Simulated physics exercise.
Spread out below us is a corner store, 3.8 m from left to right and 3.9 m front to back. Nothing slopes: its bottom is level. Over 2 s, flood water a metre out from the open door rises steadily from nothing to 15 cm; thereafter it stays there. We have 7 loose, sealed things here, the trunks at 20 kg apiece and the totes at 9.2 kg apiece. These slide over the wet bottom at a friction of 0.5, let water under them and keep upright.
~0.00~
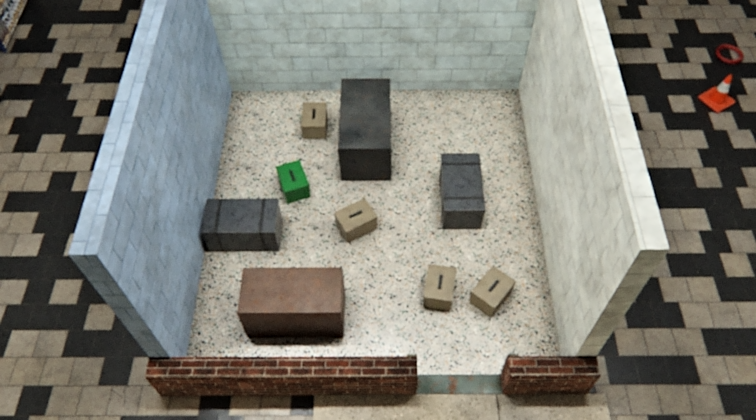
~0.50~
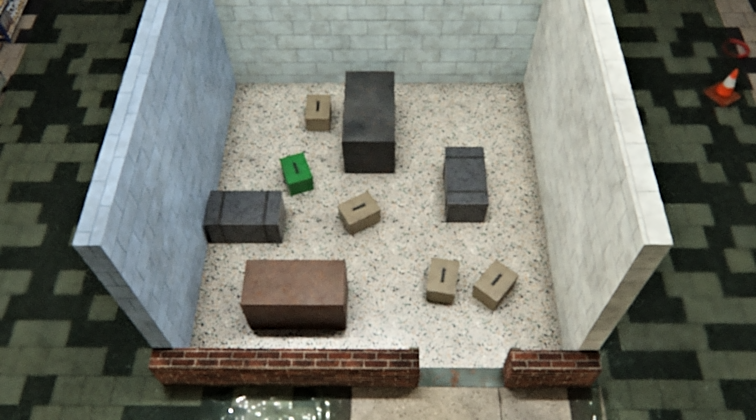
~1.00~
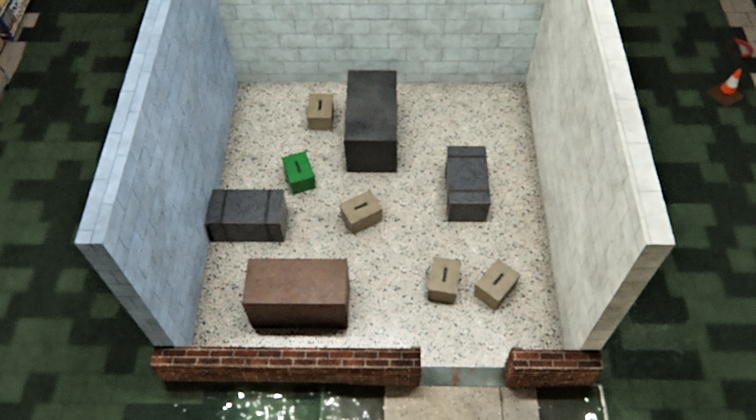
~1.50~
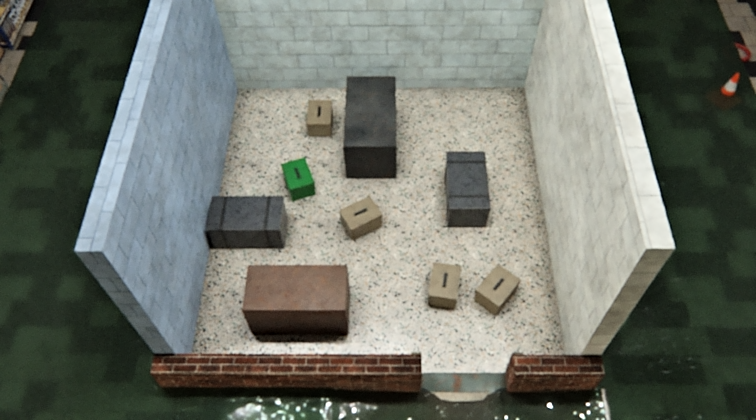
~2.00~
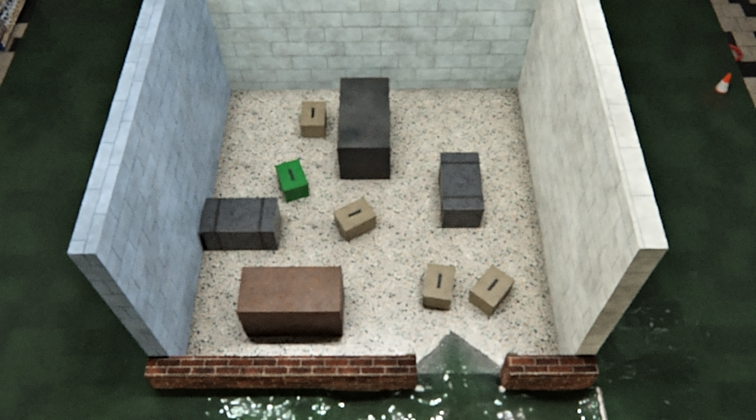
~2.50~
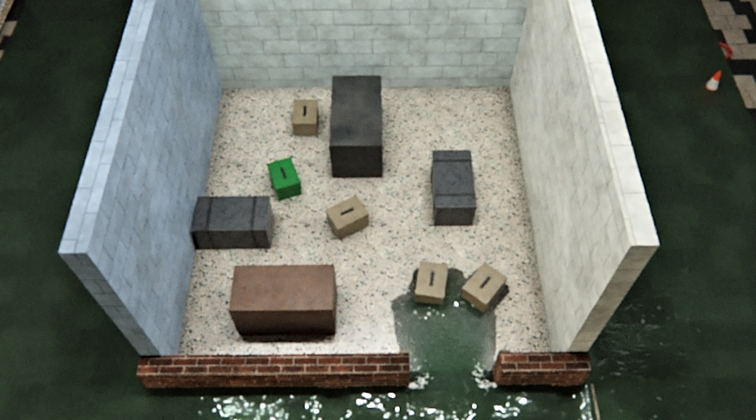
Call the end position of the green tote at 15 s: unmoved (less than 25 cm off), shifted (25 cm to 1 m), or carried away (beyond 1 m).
Unmoved.
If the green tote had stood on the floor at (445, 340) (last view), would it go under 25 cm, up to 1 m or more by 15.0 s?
By then it winds up well off.
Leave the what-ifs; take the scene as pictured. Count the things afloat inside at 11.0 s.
1.
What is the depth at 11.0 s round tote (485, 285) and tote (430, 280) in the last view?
Around 7 cm and 7 cm.
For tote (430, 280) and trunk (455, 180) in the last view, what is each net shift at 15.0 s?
Respectively 100 and 120 cm.
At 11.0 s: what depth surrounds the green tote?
Depth: About 2 cm.
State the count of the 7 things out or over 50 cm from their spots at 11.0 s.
2.
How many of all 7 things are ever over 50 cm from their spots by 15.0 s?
It works out to 3.
After 3.5 s the green tote is near (283, 173), 0.0 m from its start, aground; 0 afloat.
After 6.8 s the green tote is near (283, 173), 0.0 m from its start, aground; 1 afloat.
After 11.0 s the green tote is near (283, 173), 0.0 m from its start, aground; 1 afloat.
After 15.0 s the green tote is near (283, 173), 0.0 m from its start, aground; 3 afloat.
